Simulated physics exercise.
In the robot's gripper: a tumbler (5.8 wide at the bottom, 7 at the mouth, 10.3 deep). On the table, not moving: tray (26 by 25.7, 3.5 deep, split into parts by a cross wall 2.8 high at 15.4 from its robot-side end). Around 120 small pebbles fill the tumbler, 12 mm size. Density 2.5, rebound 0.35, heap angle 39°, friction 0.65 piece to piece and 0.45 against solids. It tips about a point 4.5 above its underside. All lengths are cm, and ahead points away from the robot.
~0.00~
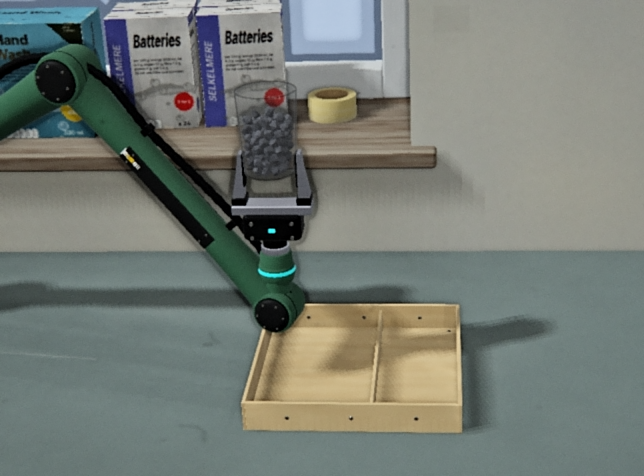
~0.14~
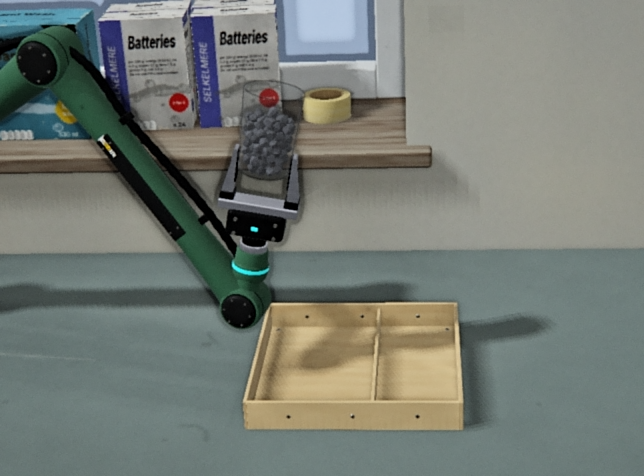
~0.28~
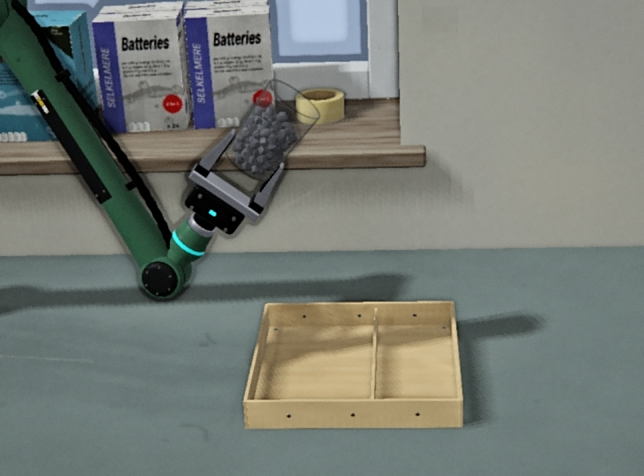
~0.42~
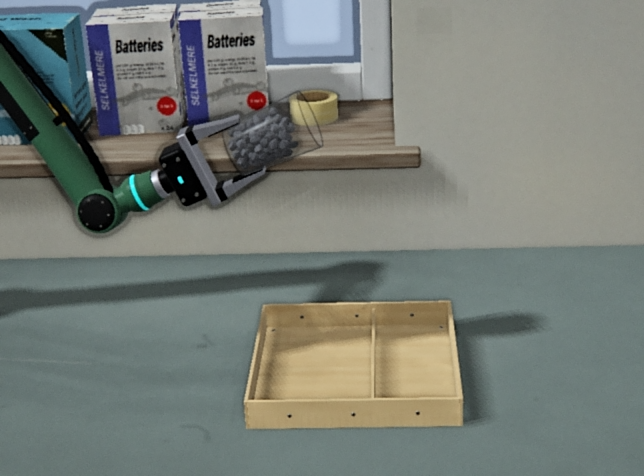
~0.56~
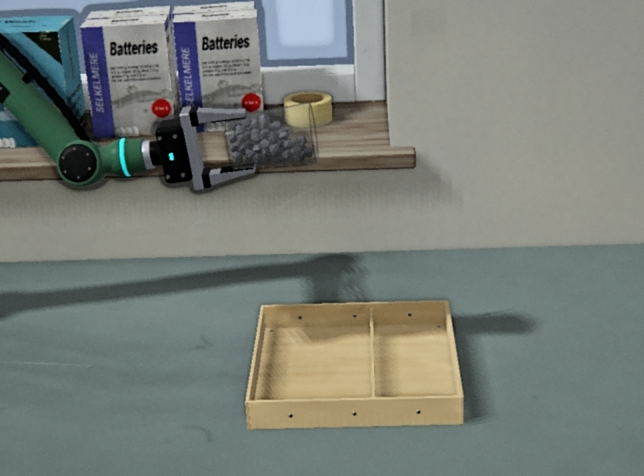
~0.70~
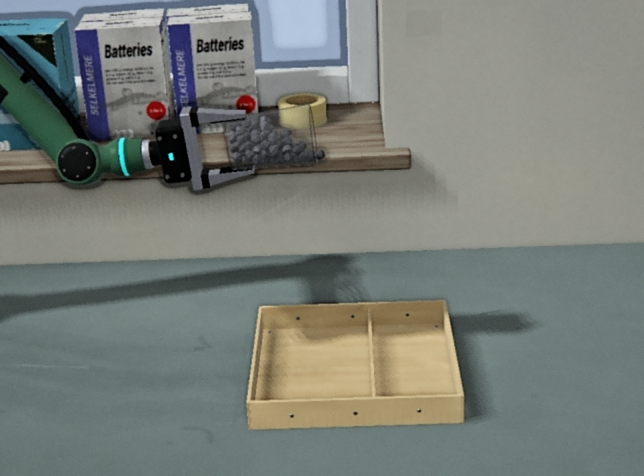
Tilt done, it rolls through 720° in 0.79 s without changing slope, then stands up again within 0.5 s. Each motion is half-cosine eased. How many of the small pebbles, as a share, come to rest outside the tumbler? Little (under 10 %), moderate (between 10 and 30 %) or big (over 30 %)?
A moderate share, between 10 and 30 %, ends outside the tumbler.
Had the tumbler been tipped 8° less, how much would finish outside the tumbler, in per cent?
It would be near 5 per cent.
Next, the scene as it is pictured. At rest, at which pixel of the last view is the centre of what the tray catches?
At about (365, 359).
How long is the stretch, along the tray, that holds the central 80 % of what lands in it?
About 22 cm.
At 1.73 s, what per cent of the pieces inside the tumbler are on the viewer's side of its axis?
Some 40 per cent.
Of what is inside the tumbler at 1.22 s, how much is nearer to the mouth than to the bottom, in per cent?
Some 35 per cent.
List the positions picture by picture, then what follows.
The first frame shows tumbler middle at (268, 132), upright; upper third of the load around (267, 125), from x 245 to 290, top at y 110; 117 in the tumbler.
The second frame shows tumbler middle at (269, 132), tipped 11°; upper third of the load around (267, 125), from x 245 to 290, top at y 115.
The third frame shows tumbler middle at (270, 133), tipped 38°; upper third of the load around (266, 126), from x 235 to 290, top at y 110.
The fourth frame shows tumbler middle at (271, 136), tipped 67°; upper third of the load around (268, 127), from x 230 to 295, top at y 110.
The fifth frame shows tumbler middle at (271, 138), tipped 84°; upper third of the load around (255, 130), from x 235 to 310, top at y 120.
The sixth frame shows tumbler middle at (270, 139), tipped 85°; upper third of the load around (254, 131), from x 235 to 320, top at y 120; 117 in the tumbler.
By 1.22 s, tipped 85°, highest piece 36 above the table; 106 in the tumbler, 1 in the robot-side part, 1 in the far-side part, 9 in flight or on a rim.
By 1.73 s, tipped 45°, highest piece 36 above the table; 96 in the tumbler, 12 in the robot-side part, 9 in the far-side part.
By 2.19 s, upright, highest piece 37 above the table; 96 in the tumbler, 12 in the robot-side part, 9 in the far-side part.
By 2.89 s, upright, highest piece 37 above the table; 96 in the tumbler, 12 in the robot-side part, 9 in the far-side part.
Final count, 96 in the tumbler, 12 in the robot-side part, 9 in the far-side part. That is 18 % outside the tumbler.
